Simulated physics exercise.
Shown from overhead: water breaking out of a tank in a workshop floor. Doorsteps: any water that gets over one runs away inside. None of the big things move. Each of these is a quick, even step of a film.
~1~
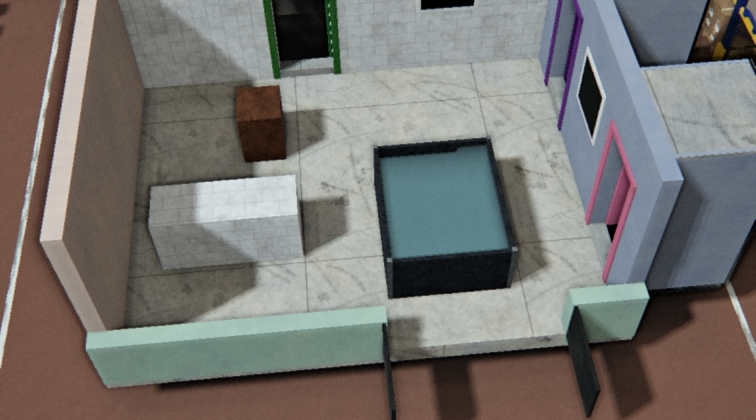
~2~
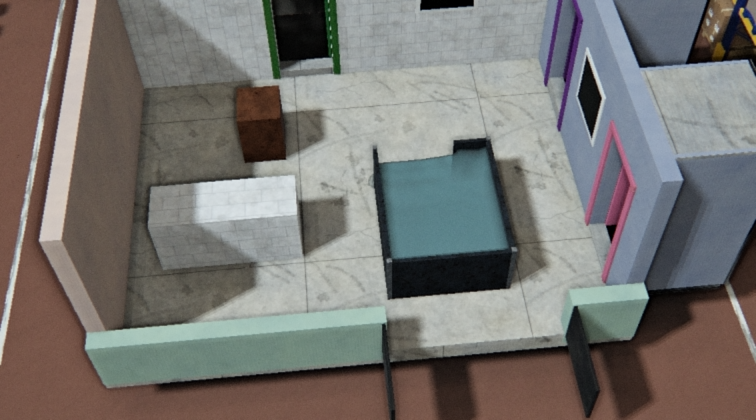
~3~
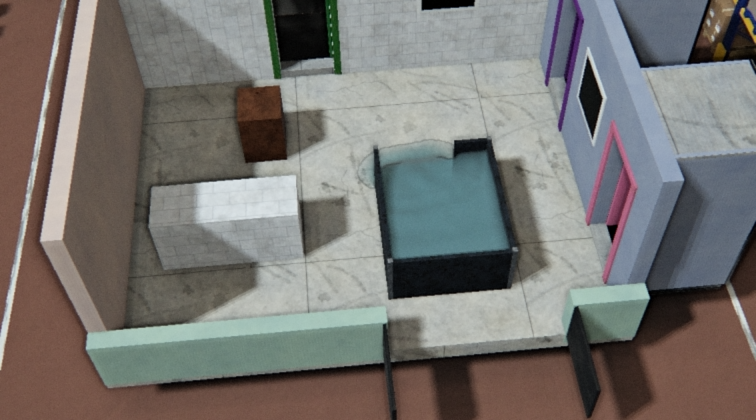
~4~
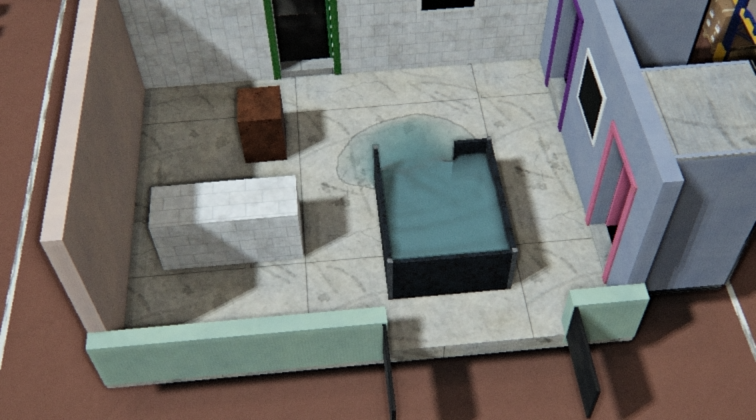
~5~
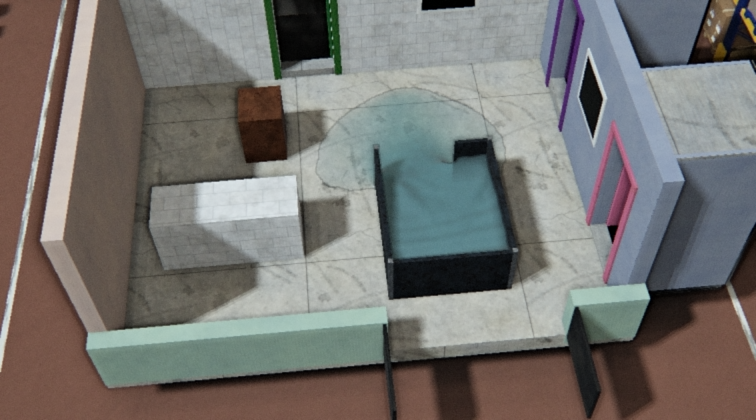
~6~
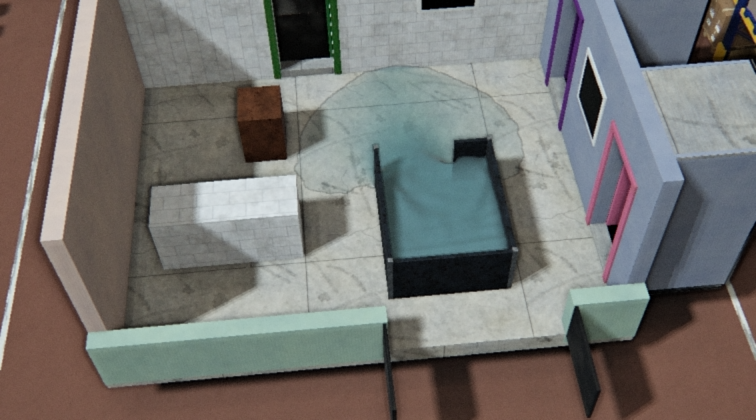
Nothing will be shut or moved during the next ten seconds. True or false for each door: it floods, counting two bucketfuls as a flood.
Pink door - true; purple door - false; green door - true.
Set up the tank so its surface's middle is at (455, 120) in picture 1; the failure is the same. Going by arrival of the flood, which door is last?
Bringing up the rear is the door marked pink.
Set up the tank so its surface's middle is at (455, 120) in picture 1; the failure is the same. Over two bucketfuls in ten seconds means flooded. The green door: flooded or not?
As it turns out, the green door doesn't reach it.
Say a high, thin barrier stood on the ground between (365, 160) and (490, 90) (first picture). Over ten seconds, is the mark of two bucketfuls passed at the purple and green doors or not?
Purple door: Above the line, green door: Below the line.
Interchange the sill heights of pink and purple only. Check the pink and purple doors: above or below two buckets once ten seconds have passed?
The pink door door falls short of it, and the purple door door overshoots the limit.
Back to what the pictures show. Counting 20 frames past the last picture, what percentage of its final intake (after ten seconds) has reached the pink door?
0 %.
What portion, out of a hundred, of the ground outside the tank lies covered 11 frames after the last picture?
I'd estimate some 35 per cent.
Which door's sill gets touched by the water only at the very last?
I pick the pink one.
A moment on, water covers 30 % of the floor; the pink door not reached, the purple door wet at the sill, nothing in, the green door under two buckets in.
Next, water covers 35 % of the floor; the pink door not reached, the purple door wet at the sill, nothing in, the green door over two buckets in.
Then, water covers 60 % of the floor; the pink door wet at the sill, nothing in, the purple door wet at the sill, nothing in, the green door over two buckets in.
Later, water covers 85 % of the floor; the pink door wet at the sill, nothing in, the purple door under two buckets in, the green door over two buckets in.
In the end, water covers 100 % of the floor; the pink door over two buckets in, the purple door under two buckets in, the green door over two buckets in.
